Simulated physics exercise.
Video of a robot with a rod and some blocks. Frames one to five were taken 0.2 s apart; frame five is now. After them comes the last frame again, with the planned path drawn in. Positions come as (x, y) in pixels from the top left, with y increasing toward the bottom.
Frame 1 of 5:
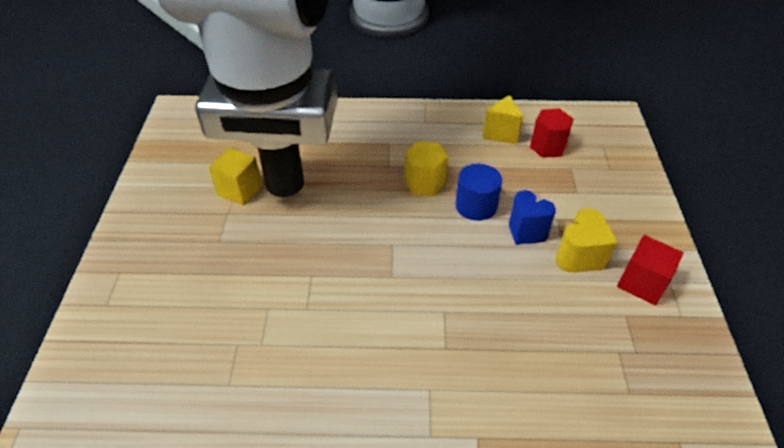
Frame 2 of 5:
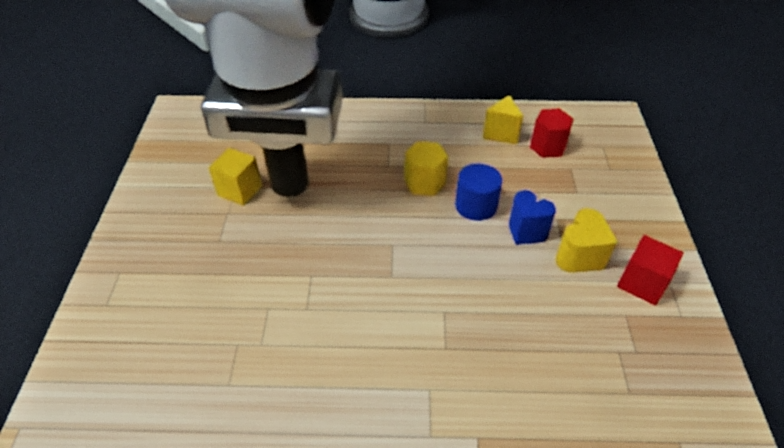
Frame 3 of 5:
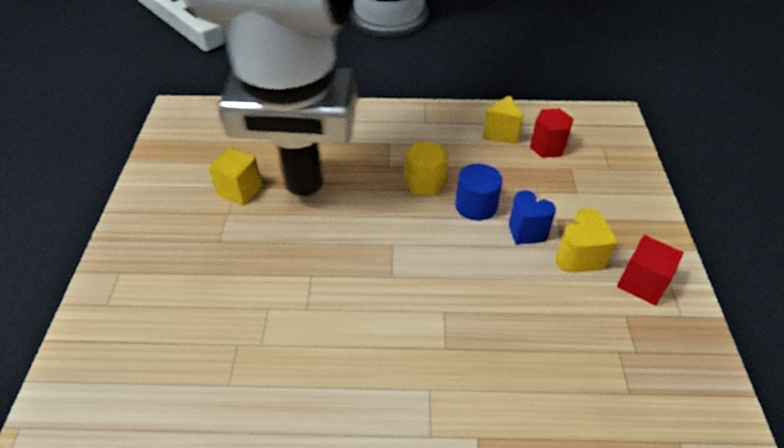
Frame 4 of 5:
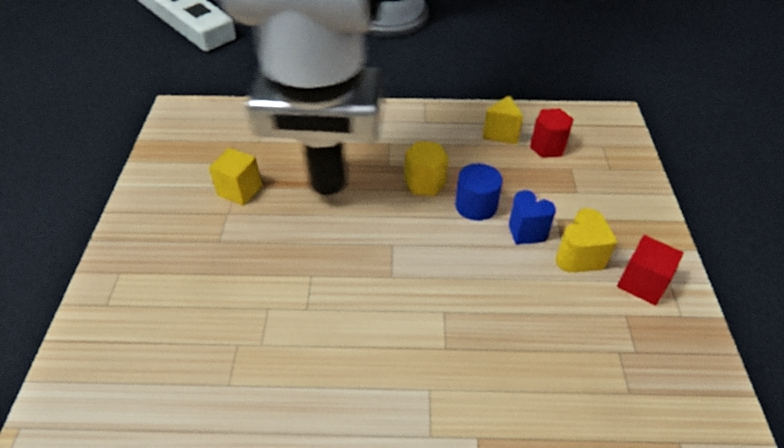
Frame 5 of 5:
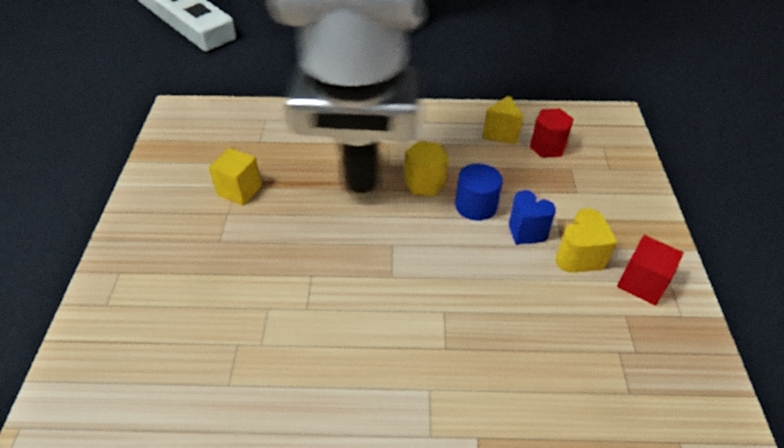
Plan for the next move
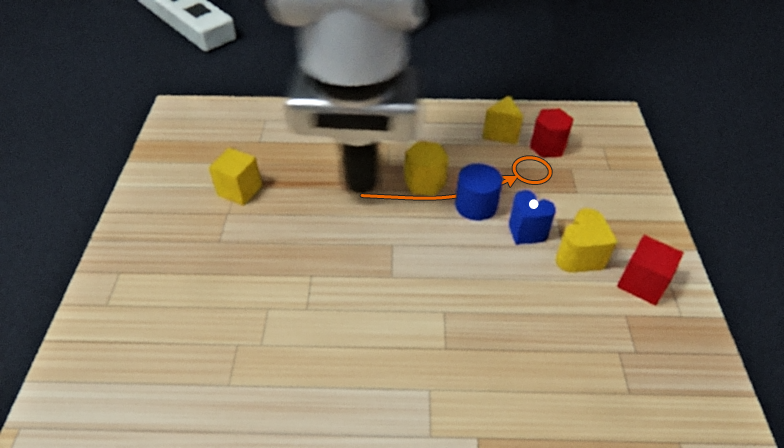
On a light wooden tabletop against a dark background, seen from above at an angle by a still camera, a white and grey robot arm holds a dark rod upright. A yellow cube sits at left, with yellow, blue and red blocks, two of them heart-shaped, scattered at right. The arm slides the rod rightward, away from the cube and close to the yellow hexagon, while every block stays still.
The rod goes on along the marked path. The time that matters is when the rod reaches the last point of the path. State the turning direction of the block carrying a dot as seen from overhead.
If we look at it from overhead, the block carrying a dot pivots clockwise.
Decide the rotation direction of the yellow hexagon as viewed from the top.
It rotates counterclockwise.
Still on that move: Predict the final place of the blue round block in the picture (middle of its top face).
It sits at (536, 178).
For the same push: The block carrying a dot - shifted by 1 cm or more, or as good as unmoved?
Displaced, by a centimetre or more.
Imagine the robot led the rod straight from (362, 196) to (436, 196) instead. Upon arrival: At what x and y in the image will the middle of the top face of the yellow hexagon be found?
It comes to (456, 144).
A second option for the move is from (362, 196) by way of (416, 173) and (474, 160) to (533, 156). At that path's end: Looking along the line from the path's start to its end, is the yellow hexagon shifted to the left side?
No.
The line goes from (362, 196) over (424, 198) and (483, 190) to (532, 170); the dot is on the blue heart-shaped block.
On the path given first. One third of the way, rod at (425, 183); yellow hexagon at (447, 148), turned 40° anticlockwise.
Two thirds of the way, rod at (486, 174); yellow hexagon at (461, 140), turned 85° anticlockwise; blue round block at (525, 178); blue heart-shaped block at (544, 210), turned 20° clockwise.
At the end, rod at (536, 154); yellow hexagon at (461, 140), turned 85° anticlockwise; blue round block at (536, 178); blue heart-shaped block at (545, 210), turned 20° clockwise; red hexagon unmoved.
